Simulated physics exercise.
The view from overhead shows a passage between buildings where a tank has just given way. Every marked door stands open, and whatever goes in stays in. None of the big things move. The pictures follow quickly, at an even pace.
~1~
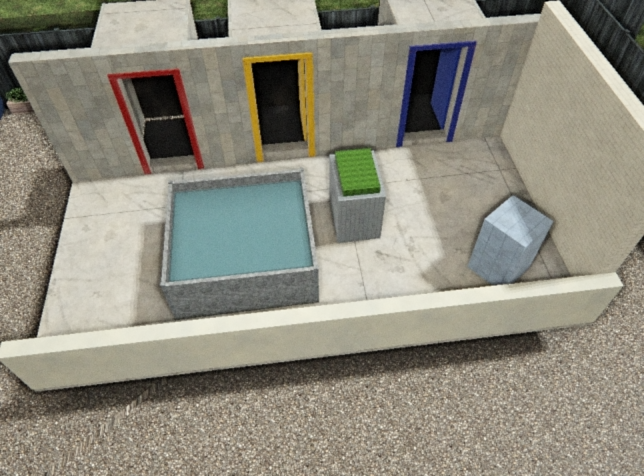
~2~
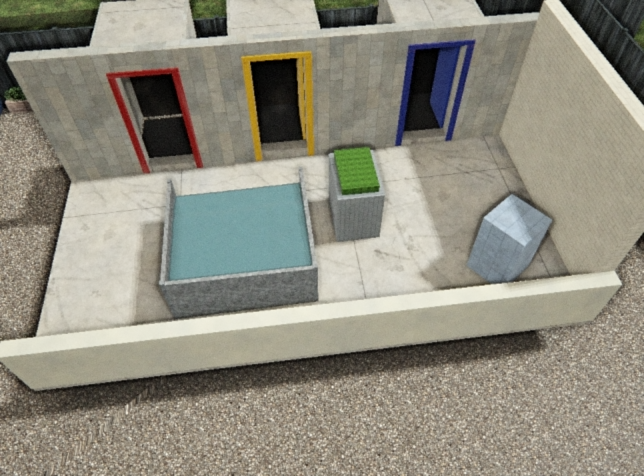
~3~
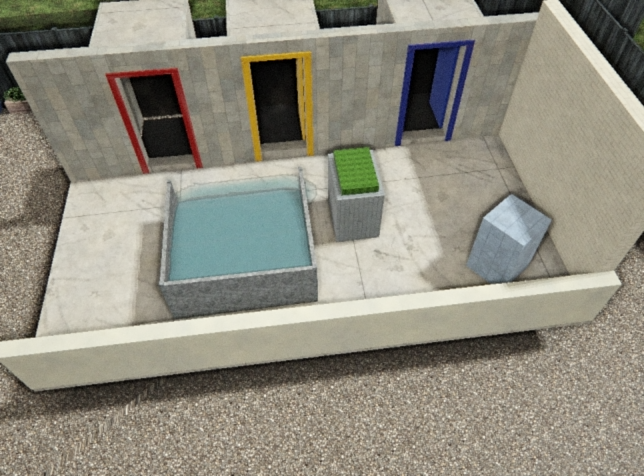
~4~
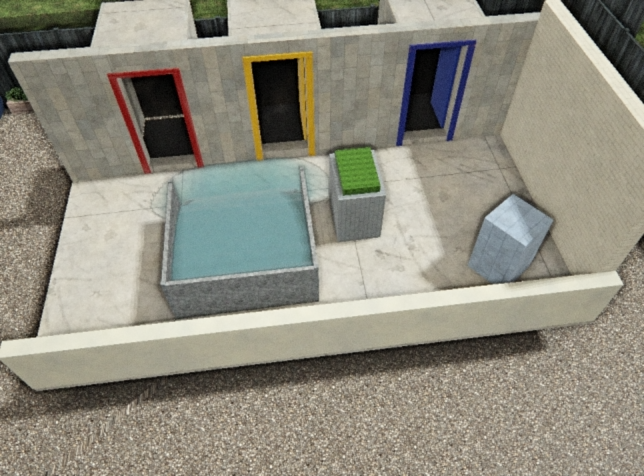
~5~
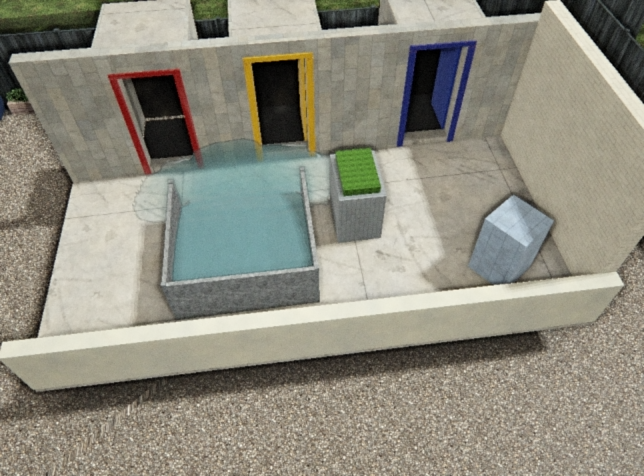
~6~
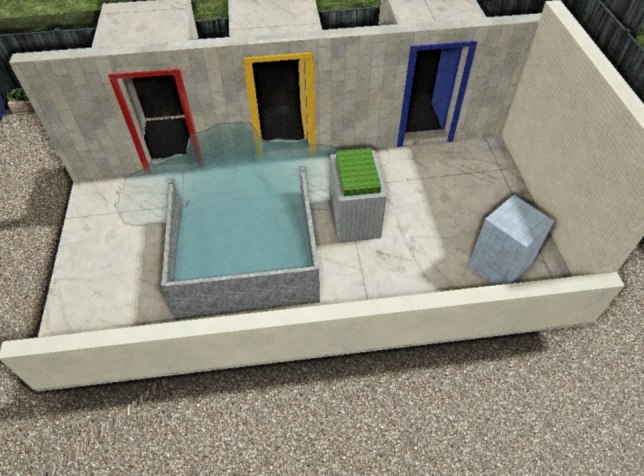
A walled yard with red, yellow and blue doorways held a square tank of water, whose far side gave way, and the water poured out across the pale floor toward the red and yellow doorways.
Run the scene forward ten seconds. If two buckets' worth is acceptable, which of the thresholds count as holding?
The blue door counts as holding, the yellow door does not count, the red door does not count.
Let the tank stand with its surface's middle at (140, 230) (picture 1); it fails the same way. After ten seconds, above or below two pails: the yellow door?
Then - yellow door comes in short.
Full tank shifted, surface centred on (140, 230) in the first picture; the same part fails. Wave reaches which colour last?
The one in blue comes last.
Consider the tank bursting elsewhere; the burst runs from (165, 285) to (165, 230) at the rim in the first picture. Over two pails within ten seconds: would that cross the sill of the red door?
So the red door ends up below after ten seconds.
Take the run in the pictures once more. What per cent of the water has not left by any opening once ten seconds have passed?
My figure is close to 44 percent.
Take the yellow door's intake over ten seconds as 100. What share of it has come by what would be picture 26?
I'd put it at about 100 per cent.
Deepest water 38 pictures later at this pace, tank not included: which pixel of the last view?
I'd go with (533, 303) as the deepest place.
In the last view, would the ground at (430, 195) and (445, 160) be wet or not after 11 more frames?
Lab note, in the order given: Wet through; wet through.
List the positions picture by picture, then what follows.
Still water in the tank at (239, 226), in the first picture.
Water pours out on the tank's far side and has run to a hidden place, in the second picture.
The front is at (310, 186), out from the gap on the tank's far side, in the third picture.
Water pours out on the tank's far side and has run to (318, 171), in the fourth picture.
The front is at (152, 175), out from the gap on the tank's far side, in the fifth picture.
Water pours out on the tank's far side and has run to (131, 177), in the sixth picture.
A moment on, water covers 25 % of the floor; the blue door wet at the sill, nothing in, the yellow door far over two buckets in, the red door far over two buckets in.
Next, water covers 45 % of the floor; the blue door wet at the sill, nothing in, the yellow door far over two buckets in, the red door far over two buckets in.
Then, water covers 60 % of the floor; the blue door wet at the sill, nothing in, the yellow door far over two buckets in, the red door far over two buckets in.
Later, water covers 75 % of the floor; the blue door wet at the sill, nothing in, the yellow door far over two buckets in, the red door far over two buckets in.
In the end, water covers 90 % of the floor; the blue door wet at the sill, nothing in, the yellow door far over two buckets in, the red door far over two buckets in.
